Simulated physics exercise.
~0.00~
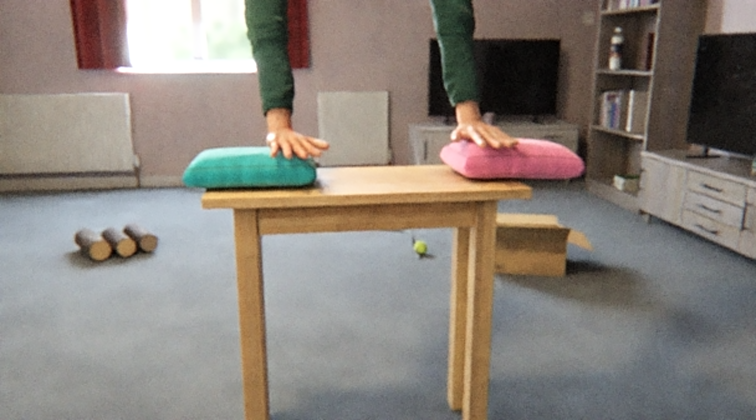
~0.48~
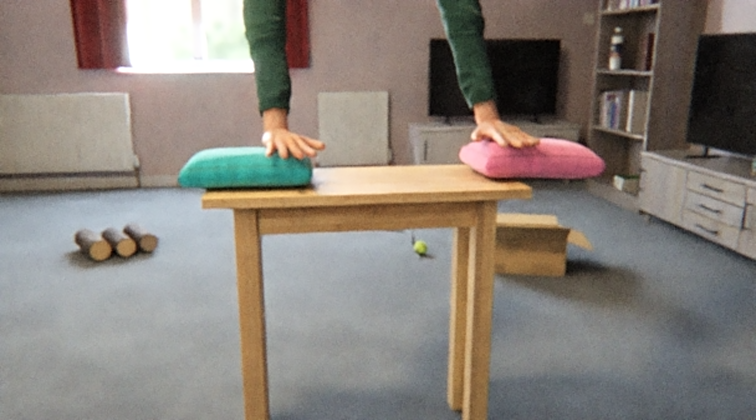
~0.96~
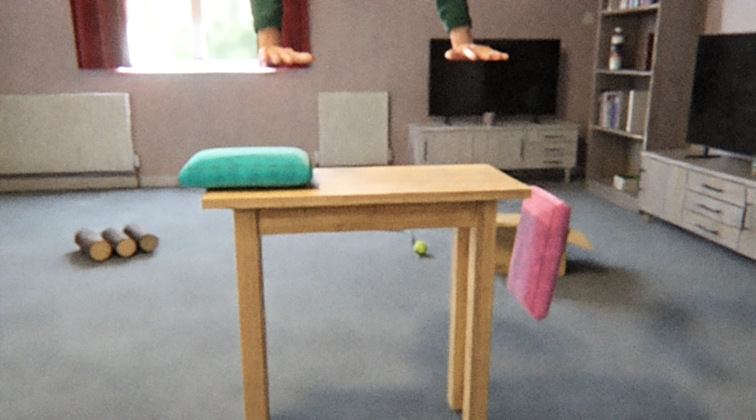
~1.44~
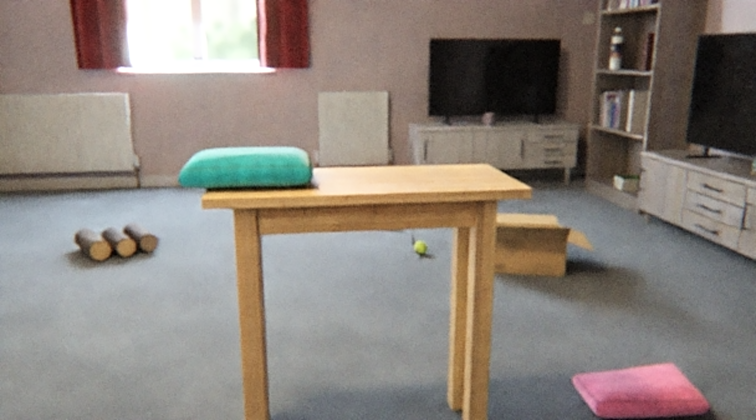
Two hands in dark green sleeves press on a turquoise sack and a pink soft bag that jut over the left and right ends of a short wooden bench, seen from the front in a carpeted room. Behind are a red-curtained window, televisions, shelves, three small logs and an open cardboard box. The hands shift the pink bag slightly further right, then lift away from both. The turquoise sack stays put while the pink bag tips off the right end and falls. It ends flat on the floor at lower right, with the turquoise sack still on the bench.
